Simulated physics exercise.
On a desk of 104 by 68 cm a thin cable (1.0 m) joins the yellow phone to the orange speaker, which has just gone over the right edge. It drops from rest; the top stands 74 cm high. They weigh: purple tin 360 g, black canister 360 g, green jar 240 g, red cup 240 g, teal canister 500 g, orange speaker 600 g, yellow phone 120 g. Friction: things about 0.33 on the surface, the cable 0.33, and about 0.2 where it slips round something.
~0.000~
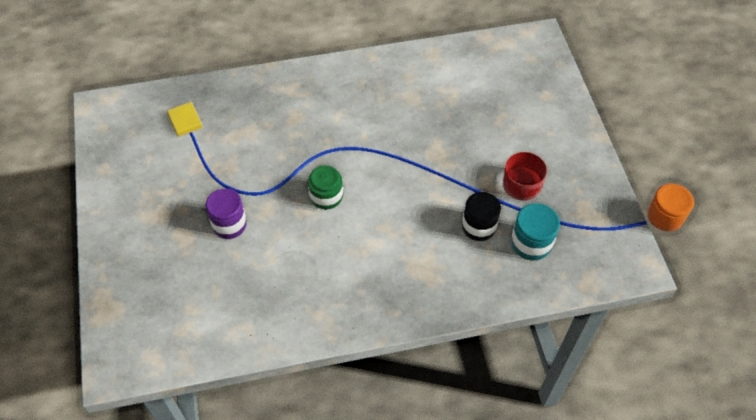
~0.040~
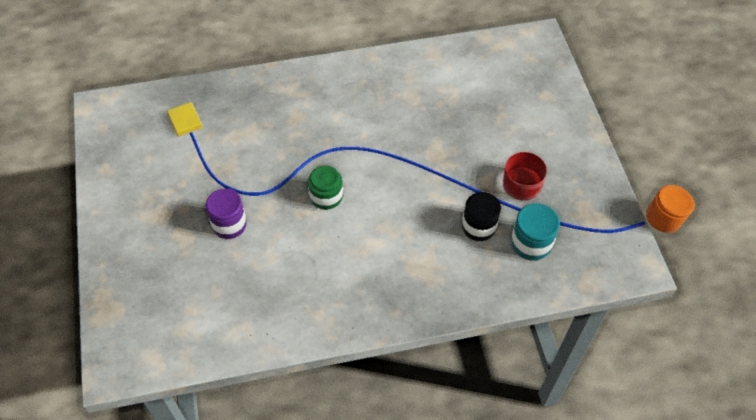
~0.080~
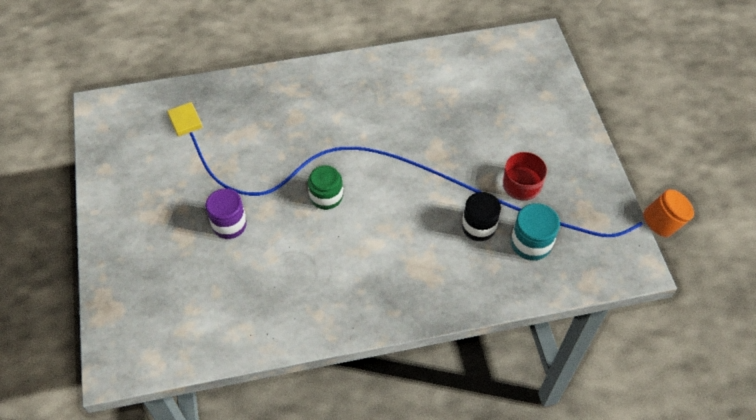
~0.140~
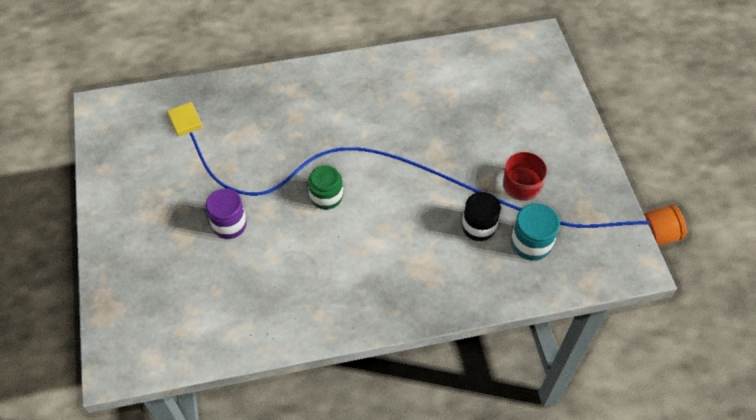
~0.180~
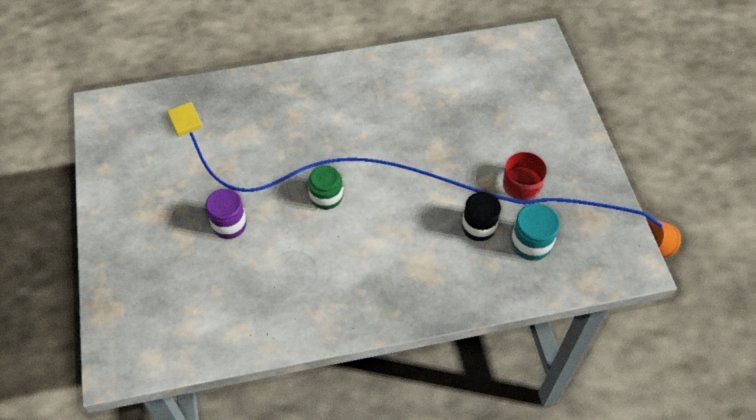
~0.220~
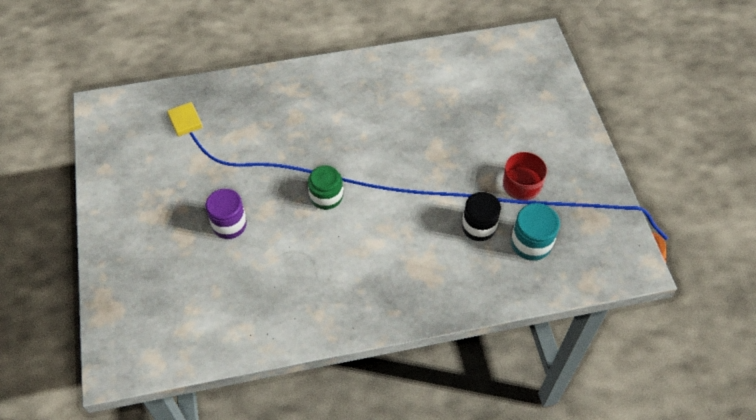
Orange cup dropping over the right edge of a grey table, pulling a blue cord straighter between a yellow block and several jars.
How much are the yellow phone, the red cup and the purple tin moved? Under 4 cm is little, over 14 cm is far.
Result: Yellow phone travels a long way, red cup slides into the middle band, purple tin hardly moves.
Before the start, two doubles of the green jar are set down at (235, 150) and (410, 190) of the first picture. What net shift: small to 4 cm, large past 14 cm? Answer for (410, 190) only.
There: Middling.
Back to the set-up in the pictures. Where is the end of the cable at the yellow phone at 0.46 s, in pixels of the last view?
At about (400, 179).
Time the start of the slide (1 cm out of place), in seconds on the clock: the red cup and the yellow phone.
About: Red cup 0.34 s, yellow phone 0.26 s.
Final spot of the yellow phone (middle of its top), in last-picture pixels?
Around (551, 212).
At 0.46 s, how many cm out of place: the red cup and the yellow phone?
About: Red cup 2 cm, yellow phone 45 cm.
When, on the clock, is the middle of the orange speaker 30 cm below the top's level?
That is: 0.32 s.
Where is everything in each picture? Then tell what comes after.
In the first frame, yellow phone (184, 117); red cup (526, 169); purple tin (223, 203); cable runs through (596, 229) (391, 156) (300, 168) (211, 174).
In the second frame, orange speaker (675, 200); cable runs through (596, 231) (391, 155) (211, 174).
In the third frame, orange speaker (668, 213); cable runs through (595, 234) (391, 155) (211, 174).
In the fourth frame, orange speaker (663, 226); cable runs through (597, 226) (391, 156) (211, 174).
In the fifth frame, orange speaker (657, 238); cable runs through (619, 208) (405, 167) (212, 174).
In the sixth frame, yellow phone (184, 117); red cup (526, 169); purple tin (223, 203); cable runs through (647, 214) (432, 193) (228, 164).
At 0.5 s, the cable's tail end at (400, 179); yellow phone 44 cm off its start, red cup 2 cm off its start, orange speaker over the edge.
At 0.7 s, the cable's tail end at (561, 220); yellow phone 73 cm off its start, red cup 8 cm off its start, orange speaker over the edge.
At 1.0 s, the cable's tail end at (568, 220); yellow phone 74 cm off its start at (551, 212), red cup 9 cm off its start at (569, 156), orange speaker over the edge.
At 1.2 s, the cable's tail end at (568, 220); yellow phone 74 cm off its start, red cup 9 cm off its start, orange speaker over the edge.
At 2.4 s, the cable's tail end at (568, 220); yellow phone 74 cm off its start at (551, 212), red cup 9 cm off its start at (569, 156), purple tin 0 cm off its start at (223, 203), orange speaker over the edge.
